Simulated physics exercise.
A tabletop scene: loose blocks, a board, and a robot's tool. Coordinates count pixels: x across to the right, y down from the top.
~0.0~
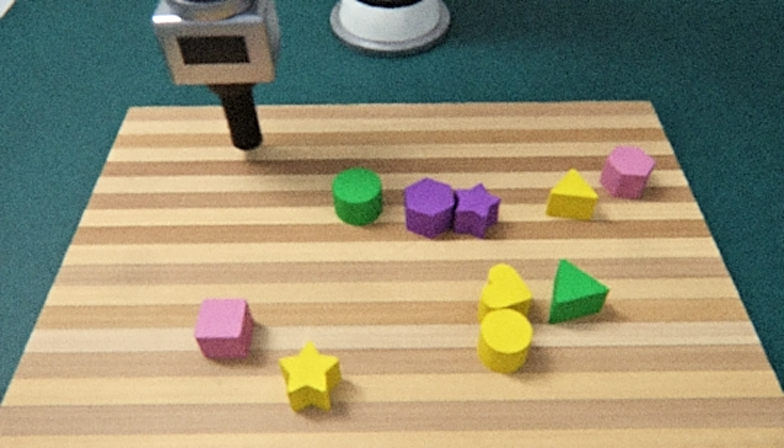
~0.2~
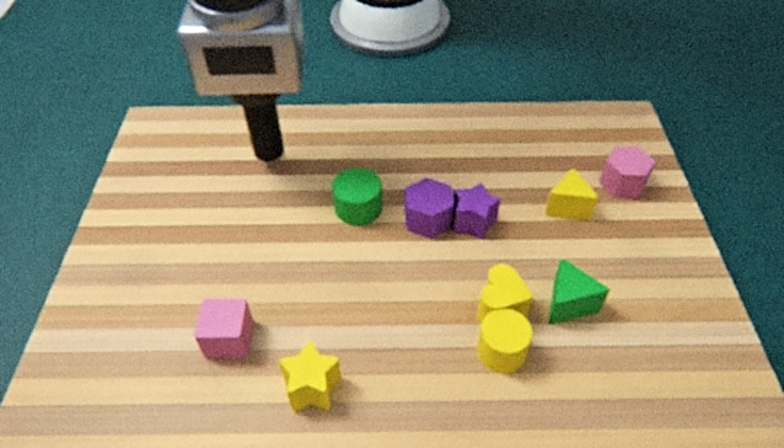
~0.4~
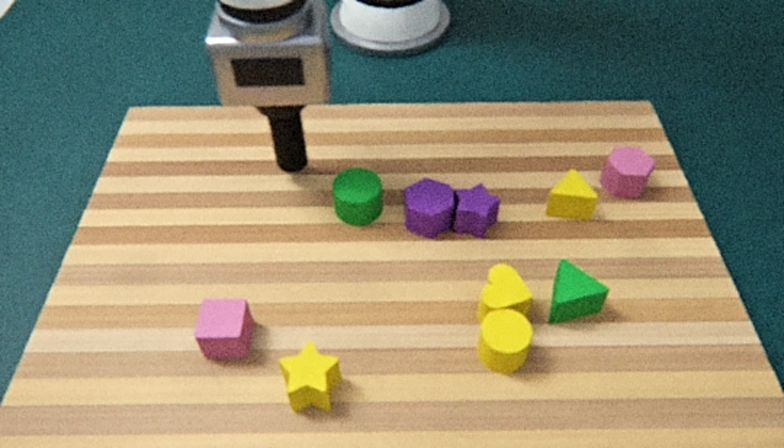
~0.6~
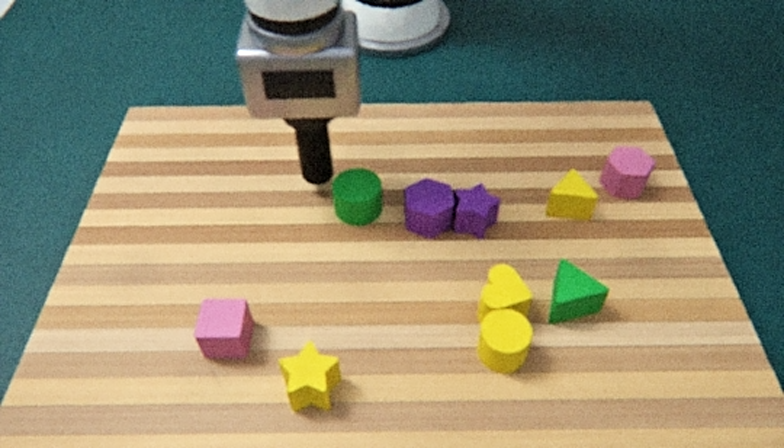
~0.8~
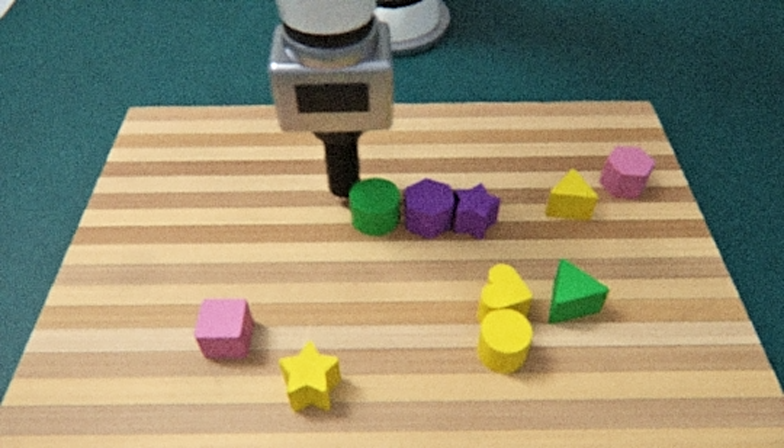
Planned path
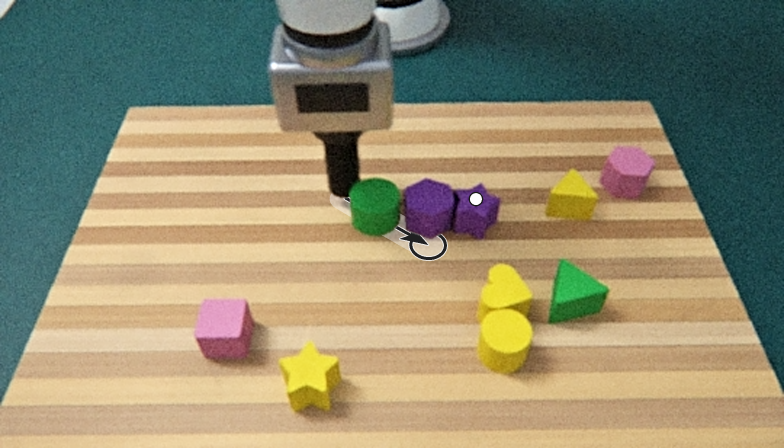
At first, a robot's dark-tipped tool stands near the upper left of a striped wooden board scattered with colourful blocks. It moves steadily right and slightly toward the viewer, nearing the green round block. Then it nudges that block a short way right, beside the purple hexagon, while the other blocks stay still.
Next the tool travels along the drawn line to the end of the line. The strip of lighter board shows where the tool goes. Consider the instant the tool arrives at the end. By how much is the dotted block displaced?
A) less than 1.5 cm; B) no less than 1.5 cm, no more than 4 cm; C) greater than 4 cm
The answer is B.
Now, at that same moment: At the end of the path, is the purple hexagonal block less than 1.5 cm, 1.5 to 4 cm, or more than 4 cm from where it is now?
Medium: 1.5 to 4 cm.
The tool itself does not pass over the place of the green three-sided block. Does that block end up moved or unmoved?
Undisturbed, or as good as.
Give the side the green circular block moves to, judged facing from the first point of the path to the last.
Slides right.
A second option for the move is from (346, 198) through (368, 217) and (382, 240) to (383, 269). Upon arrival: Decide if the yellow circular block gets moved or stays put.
It is still on its spot.
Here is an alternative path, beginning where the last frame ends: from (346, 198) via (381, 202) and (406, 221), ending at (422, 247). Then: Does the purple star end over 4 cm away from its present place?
That would be a no.
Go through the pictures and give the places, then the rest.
In the first picture, lower end of the tool (248, 141), tops of blocks, green circular block (357, 184), purple hexagonal block (429, 196), purple star (476, 199), yellow heart block (505, 287), green three-sided block (577, 283).
In the second picture, tool (269, 152), blocks as before.
In the third picture, tool (293, 162), blocks as before.
In the fourth picture, tool (318, 174), blocks as before.
In the fifth picture, tool (345, 187), green circular block (375, 194), purple hexagonal block (429, 196), purple star (476, 199), yellow heart block (505, 287), green three-sided block (577, 283).
The drawn path runs in a line from (346, 198) to (428, 245); the dot is on the purple star.
On the path given first. One third of the way, tool (372, 202); green circular block (397, 216); purple hexagonal block (441, 198), turned 15° anticlockwise; purple star (484, 199).
Two thirds of the way, tool (400, 218); green circular block (415, 238); purple hexagonal block (441, 198), turned 20° anticlockwise; purple star (485, 199).
At the end, tool (429, 233); green circular block (431, 257); purple hexagonal block (455, 198), turned 40° anticlockwise; purple star (498, 197); yellow heart block not moved; green three-sided block not moved.
